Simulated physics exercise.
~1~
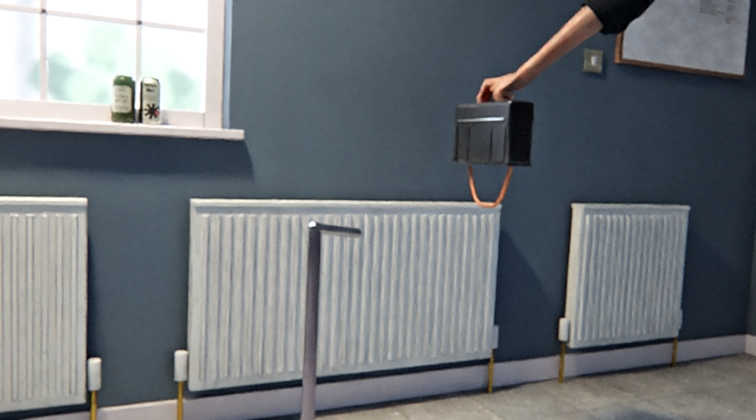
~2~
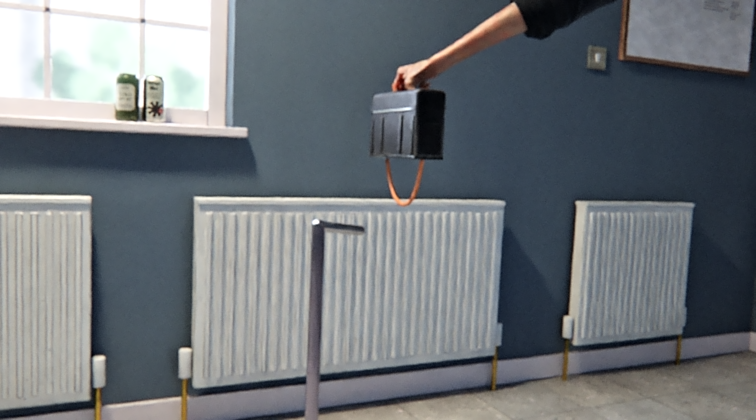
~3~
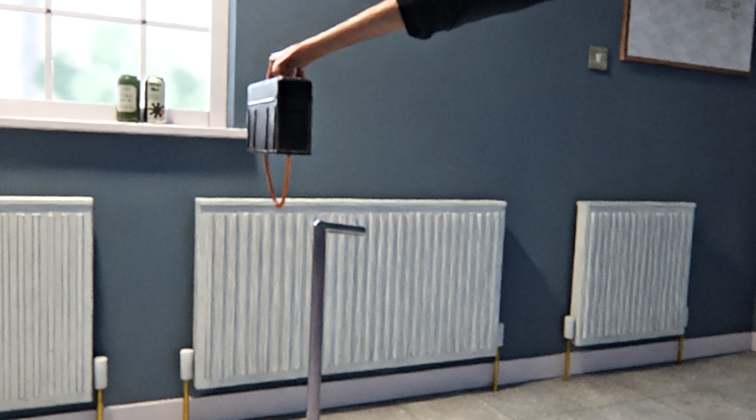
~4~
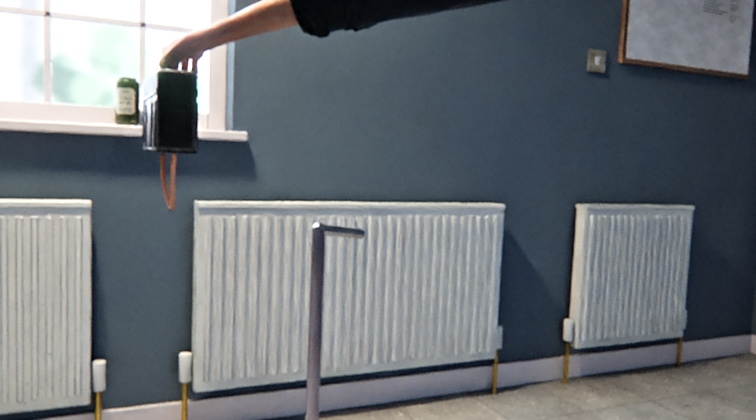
A hand carries a black case with a dangling loop leftward past a hooked post, clearing it.
